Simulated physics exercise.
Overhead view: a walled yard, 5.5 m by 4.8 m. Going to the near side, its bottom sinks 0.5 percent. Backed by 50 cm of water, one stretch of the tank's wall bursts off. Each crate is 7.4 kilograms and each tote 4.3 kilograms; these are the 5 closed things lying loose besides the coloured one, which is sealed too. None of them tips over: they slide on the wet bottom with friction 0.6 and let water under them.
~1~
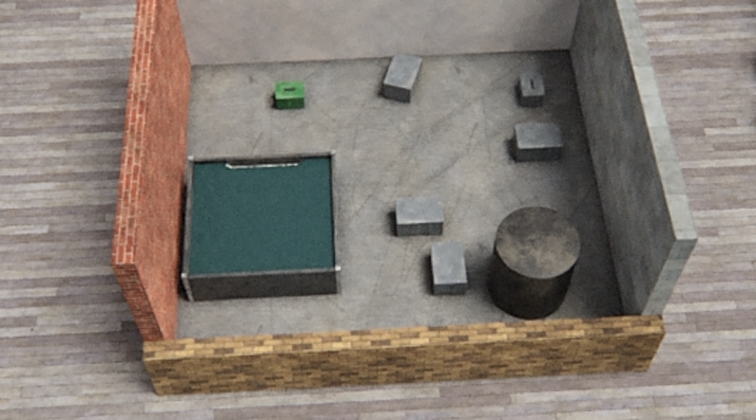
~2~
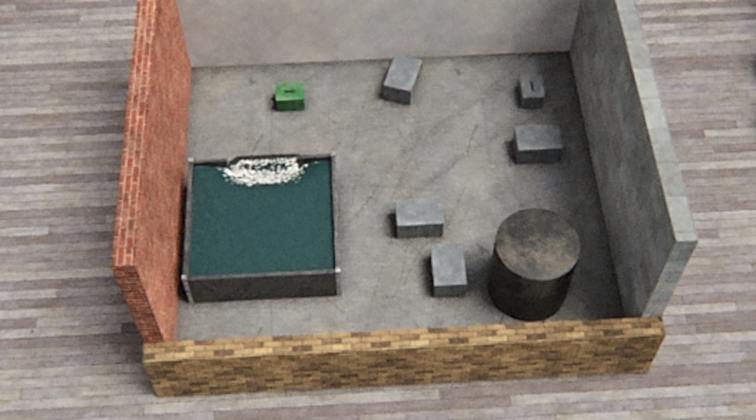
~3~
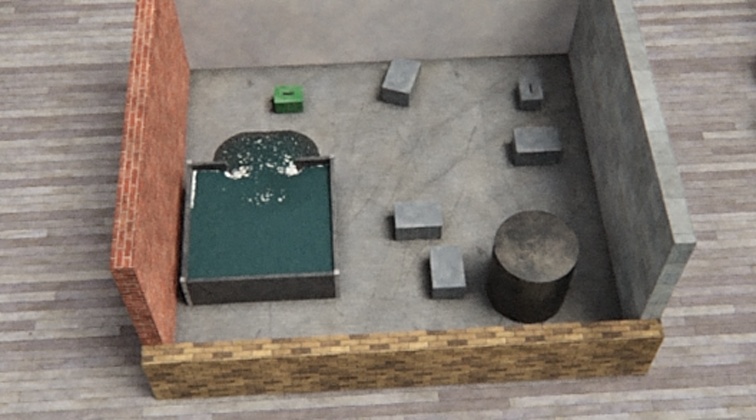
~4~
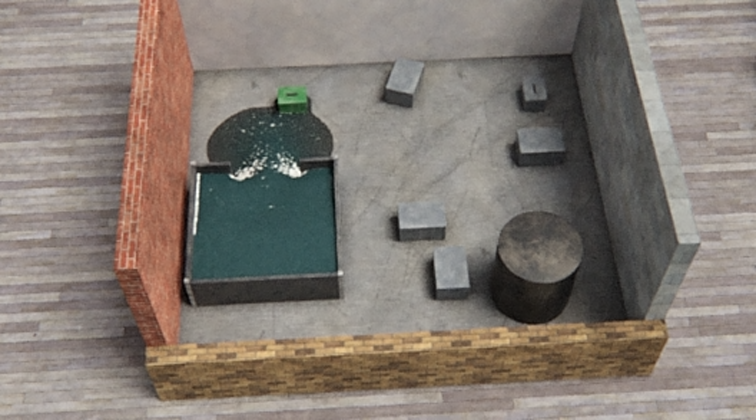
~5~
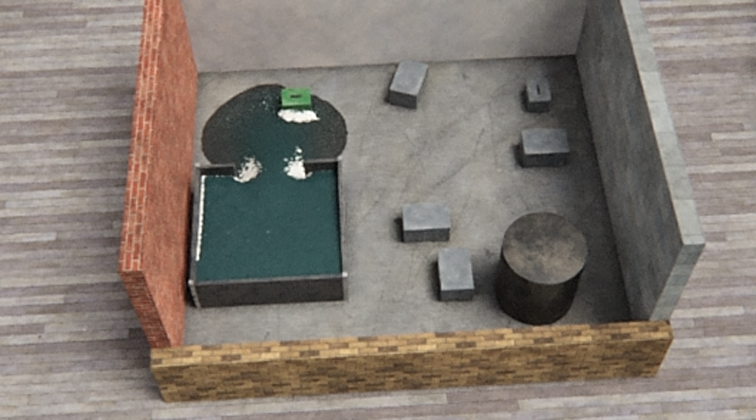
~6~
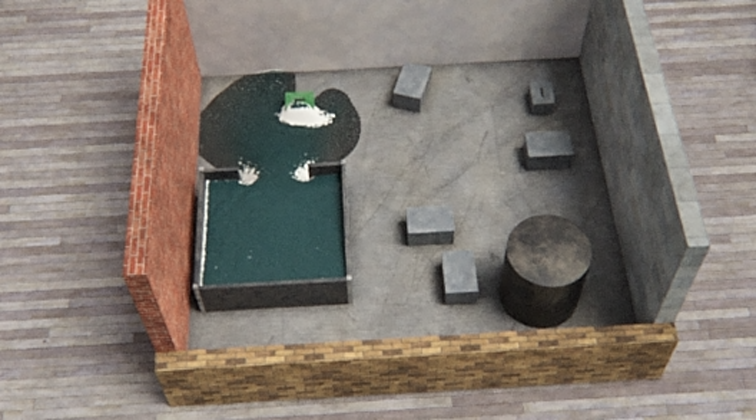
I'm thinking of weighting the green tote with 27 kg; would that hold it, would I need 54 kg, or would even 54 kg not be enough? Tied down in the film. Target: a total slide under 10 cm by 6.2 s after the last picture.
Result: High ballast only.
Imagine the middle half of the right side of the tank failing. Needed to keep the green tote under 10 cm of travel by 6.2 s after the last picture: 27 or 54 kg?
In that case the lighter mass suffices.
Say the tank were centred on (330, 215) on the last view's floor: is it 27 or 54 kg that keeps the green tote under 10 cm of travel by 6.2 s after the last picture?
Then only the heavier mass works.
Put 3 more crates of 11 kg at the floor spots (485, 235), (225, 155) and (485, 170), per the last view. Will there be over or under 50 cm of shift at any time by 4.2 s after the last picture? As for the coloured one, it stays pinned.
In order: Not as far, then farther, then not as far.
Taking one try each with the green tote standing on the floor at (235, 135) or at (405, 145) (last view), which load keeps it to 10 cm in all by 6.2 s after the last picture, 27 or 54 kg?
Order kept: Heavy pick needed, light pick works.
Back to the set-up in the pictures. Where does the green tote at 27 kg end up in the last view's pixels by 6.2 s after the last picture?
About pixel (379, 66).
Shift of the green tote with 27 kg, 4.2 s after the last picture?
Displacement near 120 cm.
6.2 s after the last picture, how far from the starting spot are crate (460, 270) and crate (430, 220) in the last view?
Net shift, one by one: 0 cm / 0 cm.
Then, 0.6 s after the last picture the green tote would be 32 cm from its start with 27 kg and 0 cm from its start with 54 kg; 11 cm of water round it then.
Then, 2.3 s after the last picture the green tote would be 107 cm from its start with 27 kg and 0 cm from its start with 54 kg; 13 cm of water round it then.
Then, 4.2 s after the last picture the green tote would be 127 cm from its start with 27 kg and 0 cm from its start with 54 kg; 10 cm of water round it then.
Then, 6.2 s after the last picture the green tote would be 127 cm from its start with 27 kg and 0 cm from its start with 54 kg; 7 cm of water round it then.
